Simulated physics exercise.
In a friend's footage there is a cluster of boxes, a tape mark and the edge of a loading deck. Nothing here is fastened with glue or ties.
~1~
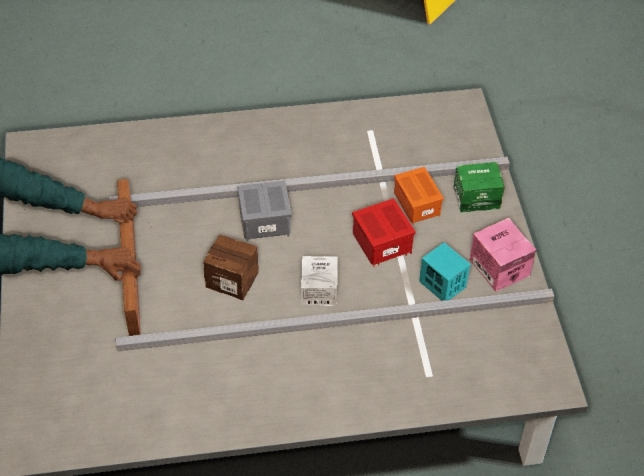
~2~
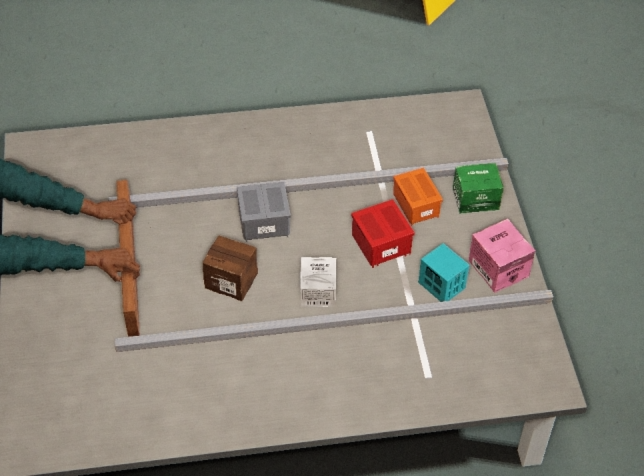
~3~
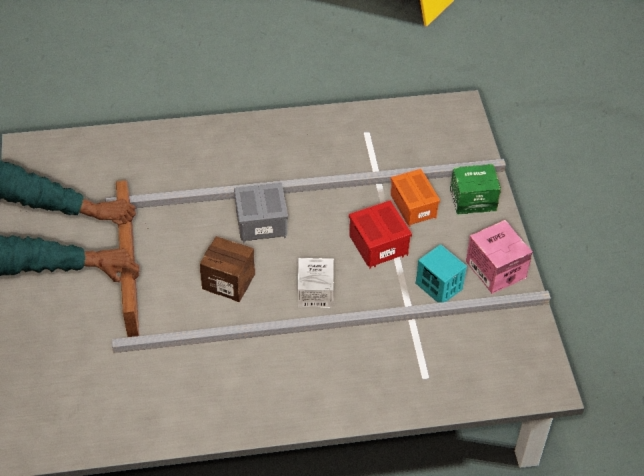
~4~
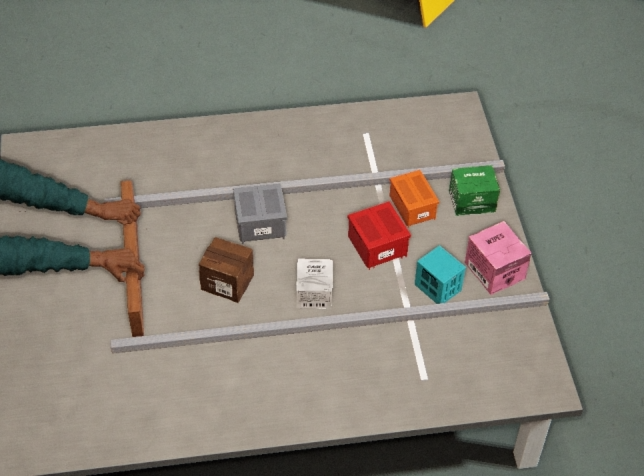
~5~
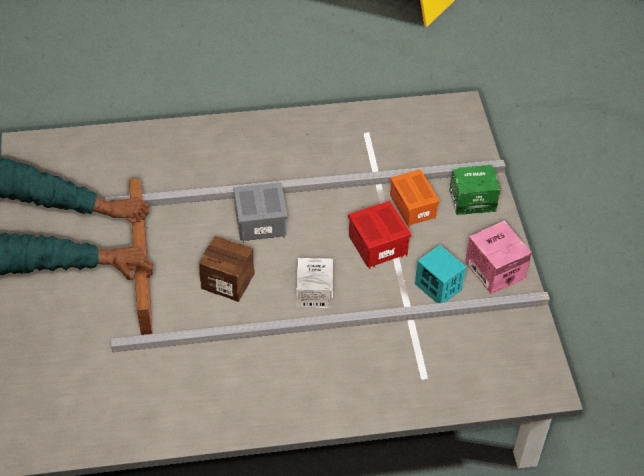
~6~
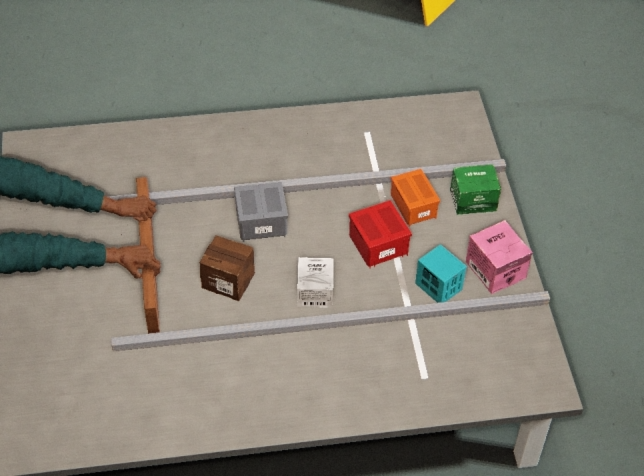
Two hands in dark teal sleeves grip an upright wooden plank at the left of a grey deck, seen from above at an angle. Between two pale rails sit brown, grey and white boxes, then red, orange and turquoise ones around a white tape line, with green and pink near the right edge. The hands hold nearly still, then slide the plank slightly right, touching no boxes, while the view shifts very slightly.
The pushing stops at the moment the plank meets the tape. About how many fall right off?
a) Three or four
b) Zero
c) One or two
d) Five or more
Answer: B.
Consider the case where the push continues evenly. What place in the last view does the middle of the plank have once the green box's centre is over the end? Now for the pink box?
The middle is at (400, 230) when it's the green box, and at (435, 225) when it's the pink box.
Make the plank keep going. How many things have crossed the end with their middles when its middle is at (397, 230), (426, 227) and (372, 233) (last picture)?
Result per place: 0; 1; 0.
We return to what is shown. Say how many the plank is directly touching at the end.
It's 3.
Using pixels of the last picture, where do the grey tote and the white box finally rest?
Going in order: First (409, 198), then (426, 286).
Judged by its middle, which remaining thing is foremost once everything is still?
The one is the green box.
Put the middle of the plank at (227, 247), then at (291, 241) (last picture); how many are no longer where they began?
By then 1, and 3.
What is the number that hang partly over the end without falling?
1 in all.
Soon after, none off yet; pink box at rest near (498, 257); green box at rest near (475, 190); turquoise crate at rest near (441, 275).
At rest, the number that fall off is zero.
